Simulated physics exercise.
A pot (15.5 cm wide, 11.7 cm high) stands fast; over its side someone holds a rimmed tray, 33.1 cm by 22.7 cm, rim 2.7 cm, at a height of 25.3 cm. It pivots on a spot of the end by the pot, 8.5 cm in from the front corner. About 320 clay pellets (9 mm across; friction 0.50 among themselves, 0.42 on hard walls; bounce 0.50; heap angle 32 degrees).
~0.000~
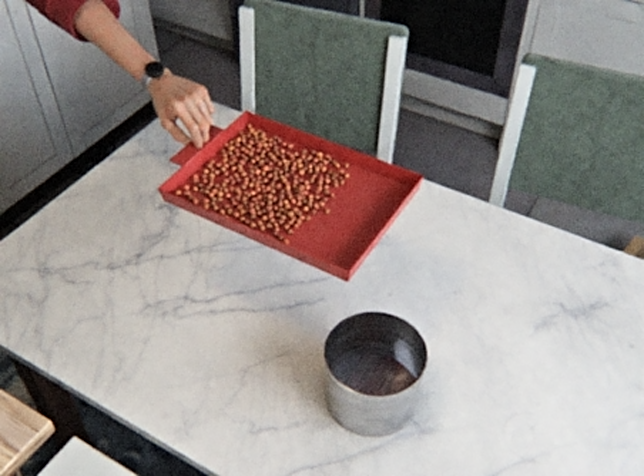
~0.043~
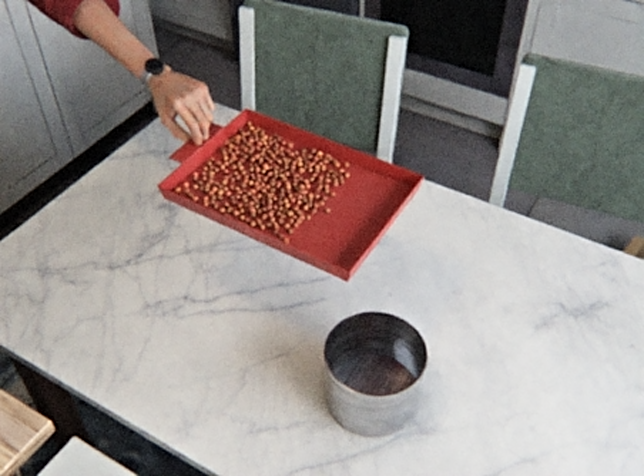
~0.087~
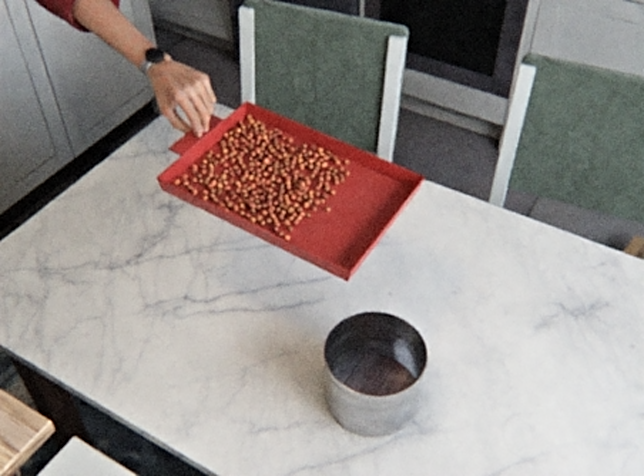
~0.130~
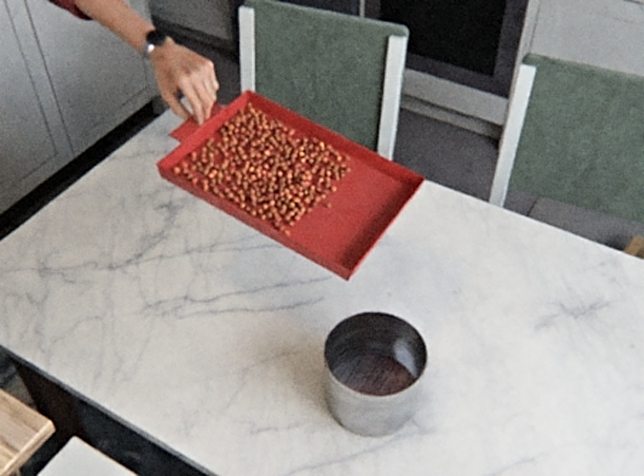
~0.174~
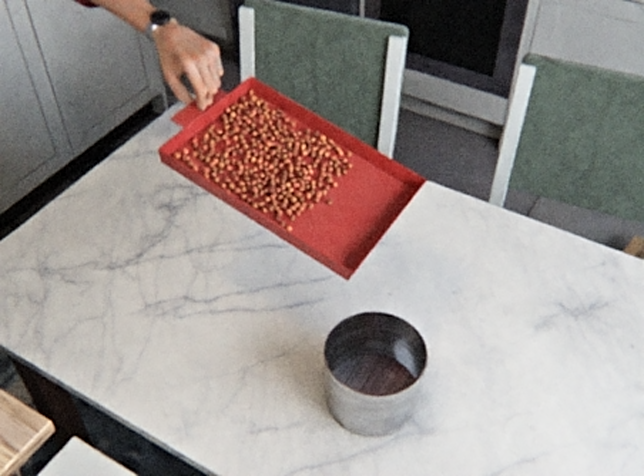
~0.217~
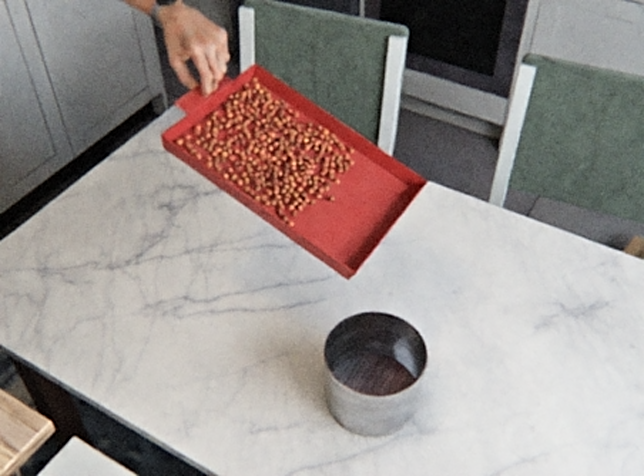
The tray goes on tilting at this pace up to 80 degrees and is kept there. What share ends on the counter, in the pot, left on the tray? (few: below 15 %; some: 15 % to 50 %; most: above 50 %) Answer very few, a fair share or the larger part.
Counter: The larger part, pot: Very few, tray: A fair share.
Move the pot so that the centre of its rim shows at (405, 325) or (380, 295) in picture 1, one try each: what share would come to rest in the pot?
Some 10 and 5 per cent.
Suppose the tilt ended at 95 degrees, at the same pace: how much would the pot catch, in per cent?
It would be near 10 per cent.
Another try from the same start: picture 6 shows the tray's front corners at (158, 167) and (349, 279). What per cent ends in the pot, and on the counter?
Pot 80, counter 0.
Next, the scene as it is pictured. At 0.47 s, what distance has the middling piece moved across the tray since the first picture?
About 6 cm.
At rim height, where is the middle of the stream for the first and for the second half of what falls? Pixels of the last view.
First near (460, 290), later near (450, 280).
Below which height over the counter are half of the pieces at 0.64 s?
About 28 cm.
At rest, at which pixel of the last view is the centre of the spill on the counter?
Near (502, 344).
After 0.47 s, tilt 50 degrees; the tray holds 100 %, the pot 0 %.
After 0.64 s, tilt 70 degrees; the tray holds 100 %, the pot 0 %.
Then, at 0.93 s, tilt 80 degrees; the tray holds 40 %, the pot 0 %.
By 1.8 s all is still; counter 60 %, pot 5 %, tray 35 %.
